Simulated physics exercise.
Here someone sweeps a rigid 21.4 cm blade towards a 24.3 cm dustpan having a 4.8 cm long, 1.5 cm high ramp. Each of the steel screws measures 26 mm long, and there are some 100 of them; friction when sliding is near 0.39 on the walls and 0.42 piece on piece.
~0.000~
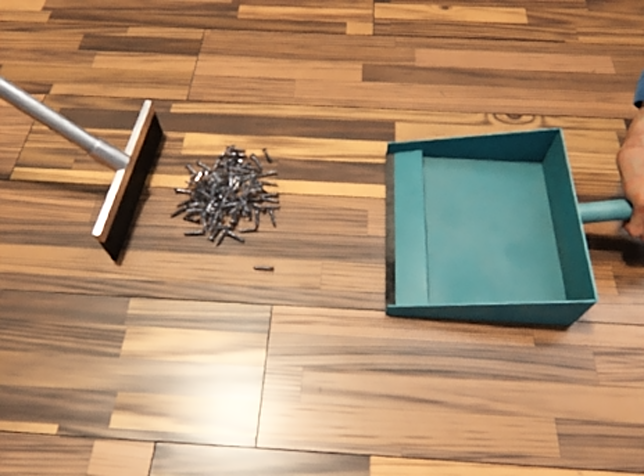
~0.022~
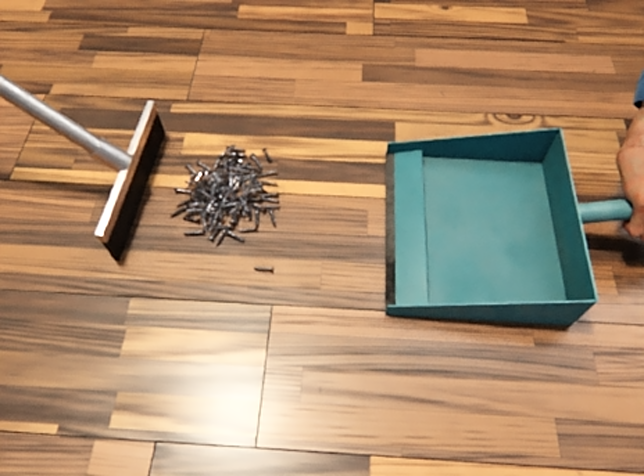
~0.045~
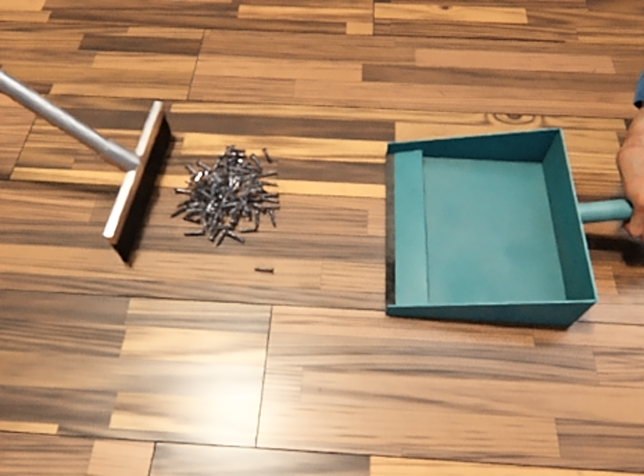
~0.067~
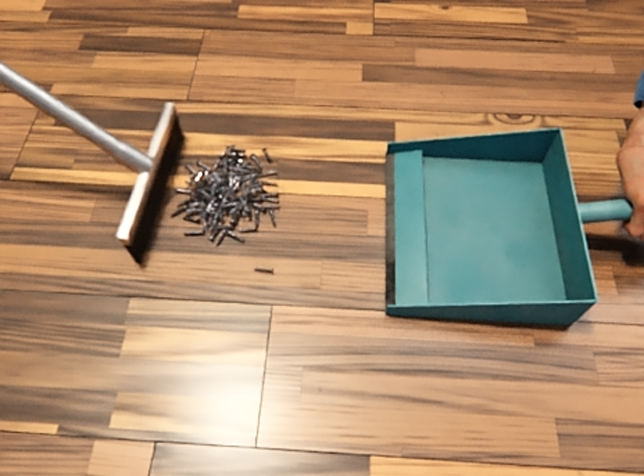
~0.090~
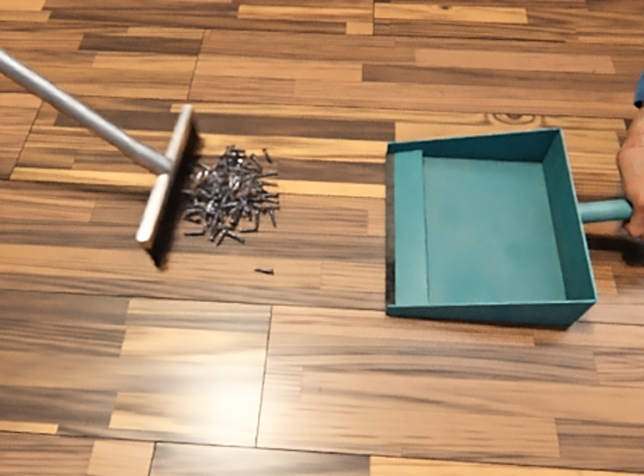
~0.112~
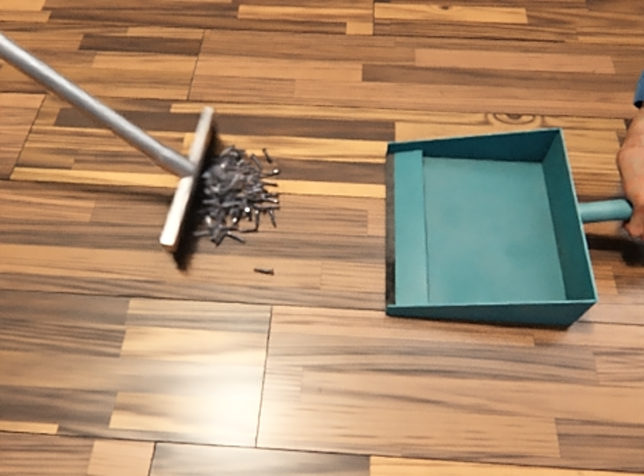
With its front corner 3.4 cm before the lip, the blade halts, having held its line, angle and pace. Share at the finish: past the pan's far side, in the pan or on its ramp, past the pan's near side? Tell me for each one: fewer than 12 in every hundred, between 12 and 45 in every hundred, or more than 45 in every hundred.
Far side - fewer than 12 in every hundred; pan - more than 45 in every hundred; near side - fewer than 12 in every hundred.
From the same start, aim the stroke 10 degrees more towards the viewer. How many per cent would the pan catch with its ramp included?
My guess is some 50 percent.
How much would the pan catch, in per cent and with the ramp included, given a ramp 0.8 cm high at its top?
It would be near 60 per cent.
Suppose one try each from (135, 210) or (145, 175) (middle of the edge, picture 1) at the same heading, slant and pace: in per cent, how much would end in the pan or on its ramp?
55 and 50 per cent, roughly.
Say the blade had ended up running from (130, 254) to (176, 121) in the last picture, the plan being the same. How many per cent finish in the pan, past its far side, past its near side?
The pan gets 10, the far side 5 and the near side 10.
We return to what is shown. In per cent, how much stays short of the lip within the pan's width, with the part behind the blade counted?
Share: Roughly 40 percent.
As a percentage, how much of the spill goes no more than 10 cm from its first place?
I'd estimate roughly 0 per cent.
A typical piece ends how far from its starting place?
About 26 cm.
After 0.20 s, middle of the blade 13 cm from the lip; 0 % over the lip, far side 5 %, near side 0 %.
After 0.27 s, middle of the blade 6 cm from the lip; 0 % over the lip, far side 5 %, near side 0 %.
After 0.47 s, middle of the blade 4 cm from the lip; 55 % over the lip, far side 5 %, near side 0 %.
In the end, at 1.5 s, far side 5 %, pan 55 %, near side 0 %, in front of the lip or behind the blade 40 %.
